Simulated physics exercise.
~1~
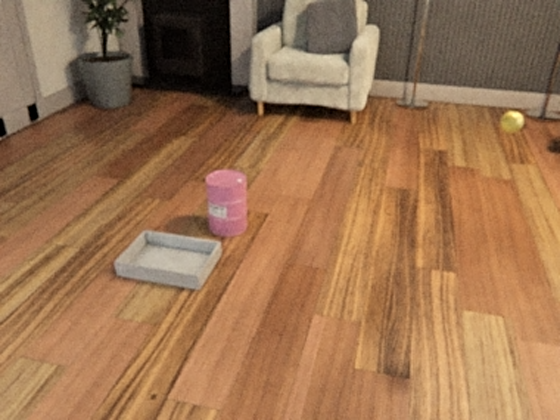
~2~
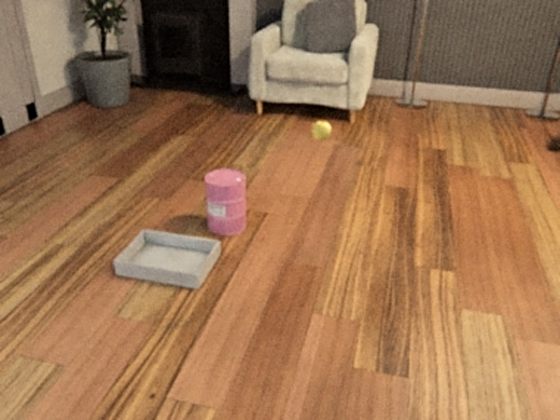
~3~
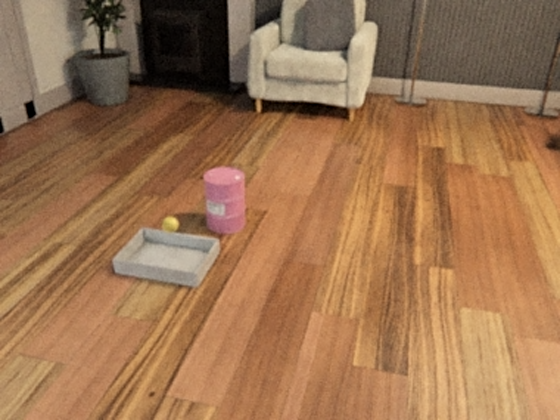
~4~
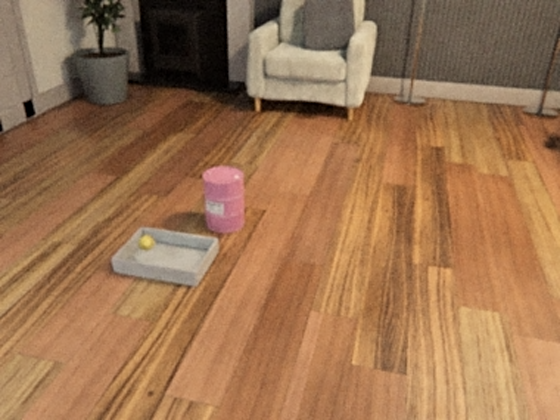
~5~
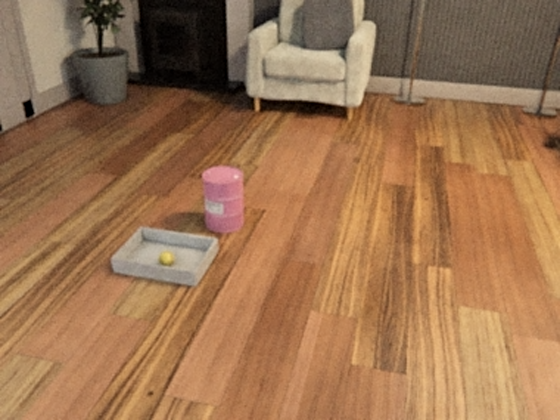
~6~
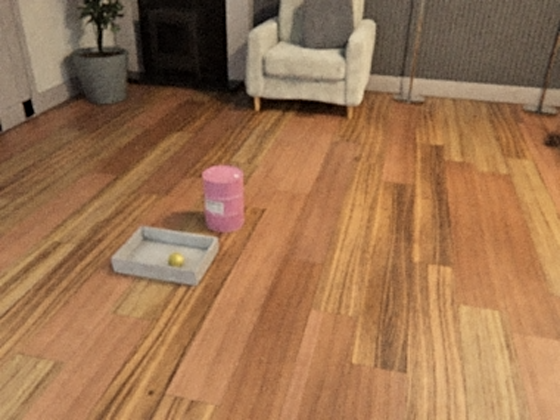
A yellow apple flies left past a pink canister and settles inside the gray box.
